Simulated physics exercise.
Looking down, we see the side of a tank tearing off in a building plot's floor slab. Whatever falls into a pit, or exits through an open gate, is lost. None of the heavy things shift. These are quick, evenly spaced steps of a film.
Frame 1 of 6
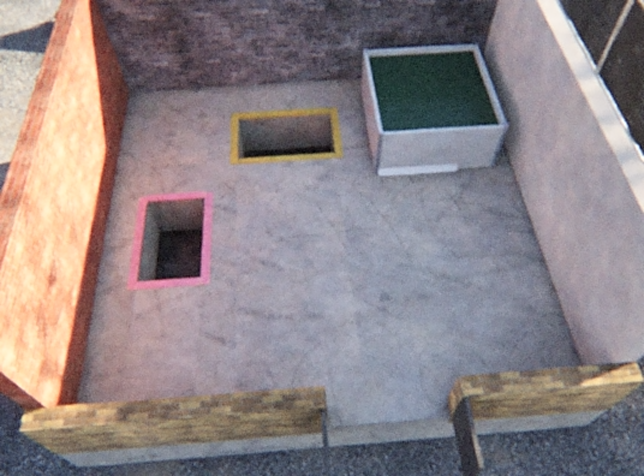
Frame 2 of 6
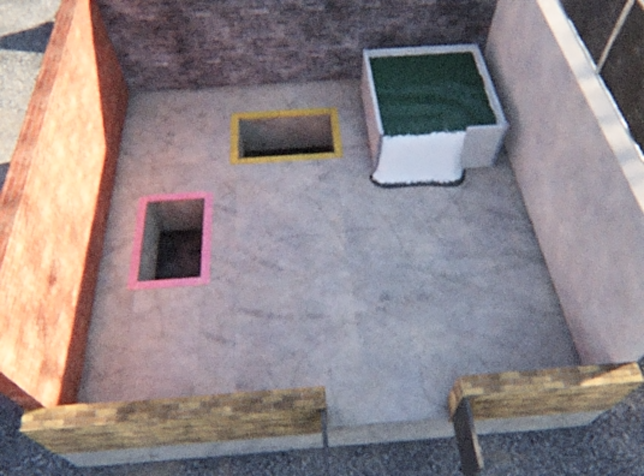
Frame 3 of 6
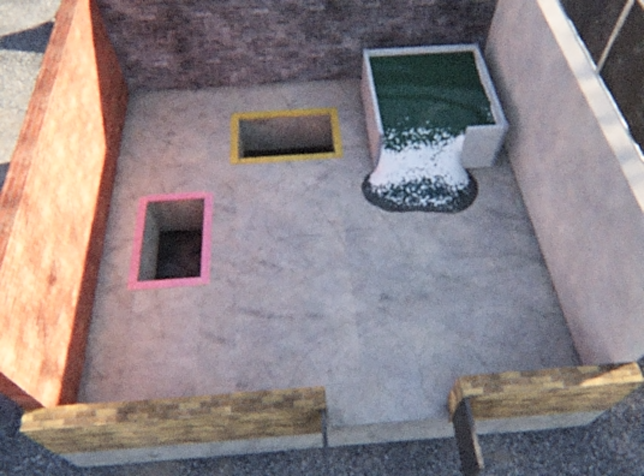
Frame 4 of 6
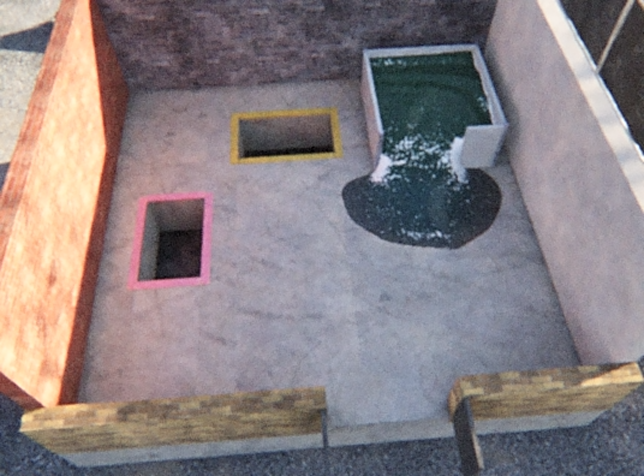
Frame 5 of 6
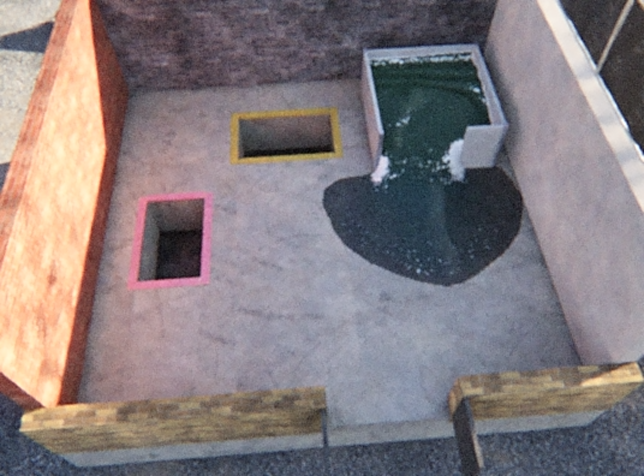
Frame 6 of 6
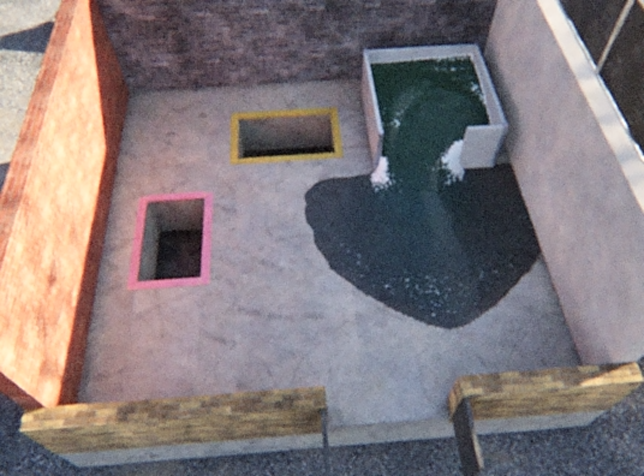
Green water pours from a tank's broken side and spreads across the grey floor.
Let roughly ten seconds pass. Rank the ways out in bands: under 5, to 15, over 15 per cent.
As I see it, the gate lands in the top band - past fifteen per cent. The pink pit lands in the top band - past fifteen per cent. The yellow pit lands in the bottom band - below five per cent.
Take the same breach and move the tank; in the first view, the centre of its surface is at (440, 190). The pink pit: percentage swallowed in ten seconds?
Share in the pink pit - 4 in a hundred.
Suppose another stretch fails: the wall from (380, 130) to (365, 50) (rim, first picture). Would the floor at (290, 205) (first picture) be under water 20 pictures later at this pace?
Verdict: Under water.
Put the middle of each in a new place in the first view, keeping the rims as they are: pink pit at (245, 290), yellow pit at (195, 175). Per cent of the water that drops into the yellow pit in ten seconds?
Yellow: About 6 %.
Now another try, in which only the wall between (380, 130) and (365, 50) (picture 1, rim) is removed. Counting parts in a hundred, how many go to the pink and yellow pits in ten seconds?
Approximately, pink takes 20 % and yellow takes 60 %.
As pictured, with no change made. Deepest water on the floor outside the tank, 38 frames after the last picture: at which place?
Somewhere near (74, 426), I think.
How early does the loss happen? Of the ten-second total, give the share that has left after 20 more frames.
About 35 per cent.
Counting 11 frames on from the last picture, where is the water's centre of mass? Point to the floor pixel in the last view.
My pick is pixel (425, 220).
A moment on, water covers 45 % of the floor; the gate 1 %, the pink pit 0 %, the yellow pit 0 %.
Next, water covers 55 % of the floor; the gate 8 %, the pink pit 0 %, the yellow pit 0 %.
Then, water covers 55 % of the floor; the gate 17 %, the pink pit 1 %, the yellow pit 0 %.
Later, water covers 70 % of the floor; the gate 25 %, the pink pit 5 %, the yellow pit 0 %.
In the end, water covers 80 % of the floor; the gate 31 %, the pink pit 17 %, the yellow pit 0 %.
